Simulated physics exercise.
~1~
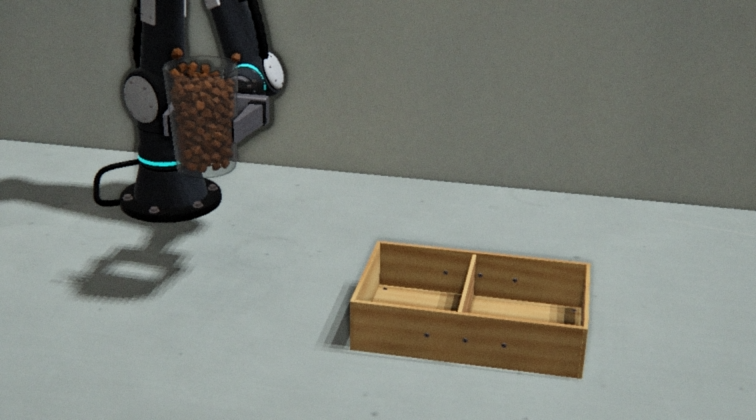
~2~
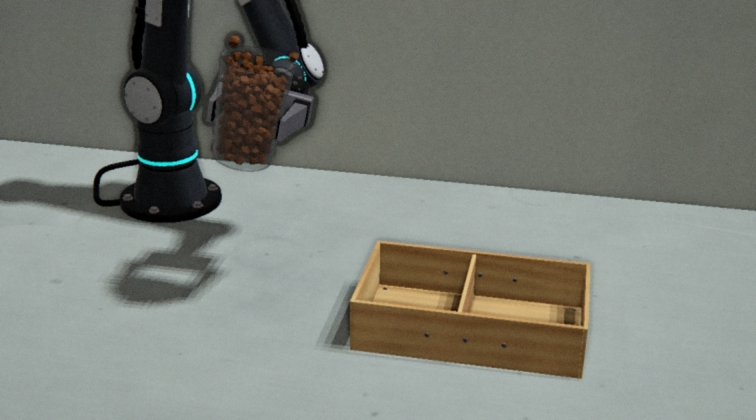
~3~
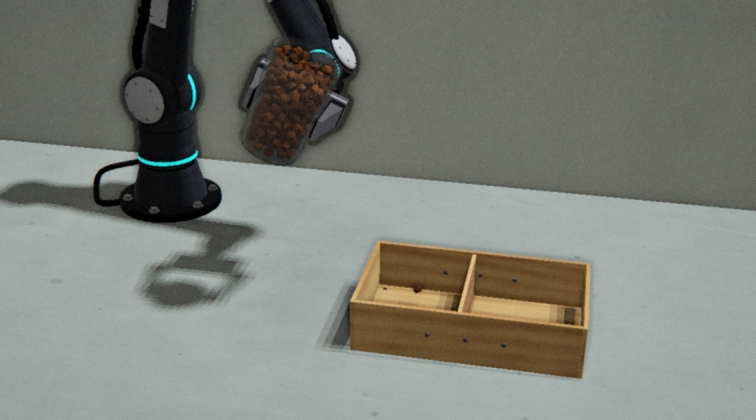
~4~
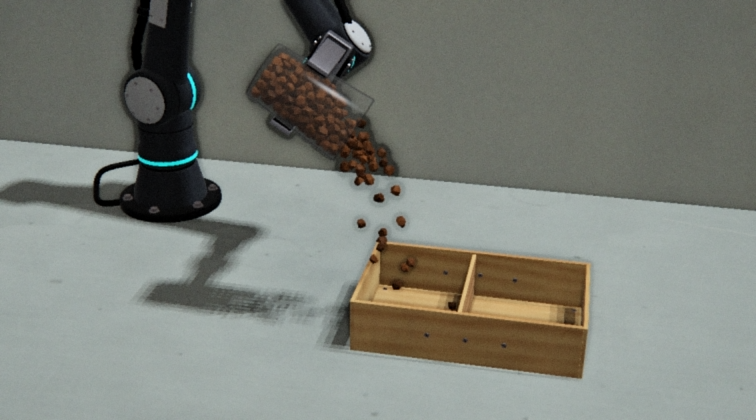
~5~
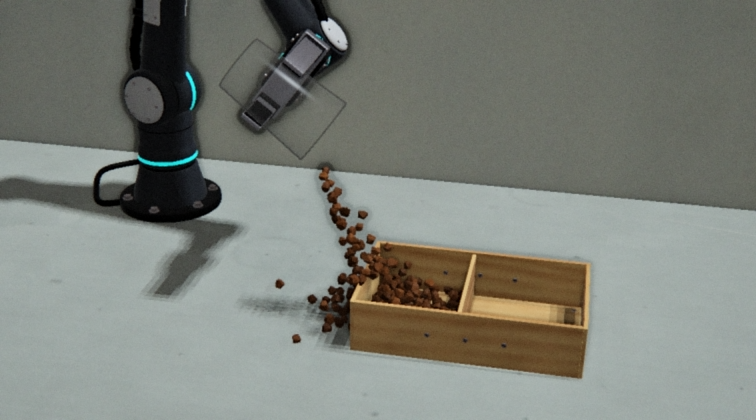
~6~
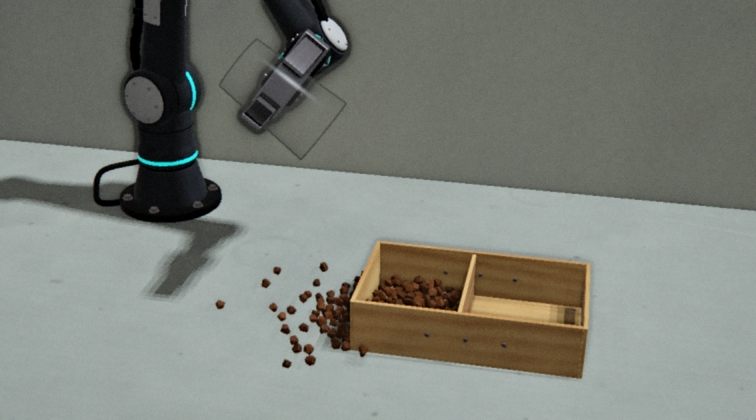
On a pale table top against a grey wall, a black robot arm holds a clear tumbler full of small brown pellets, with a two-part wooden box standing to the right. The arm carries the tumbler to the right, and it begins to lean. It then tips steeply towards the box, and pellets tumble from the mouth into the left part. As the tumbler turns further over and empties, the stream falls across the box's left edge, spilling some outside. Finally the pellets lie heaped in the left part and scattered beside the box, while the right part stays empty.
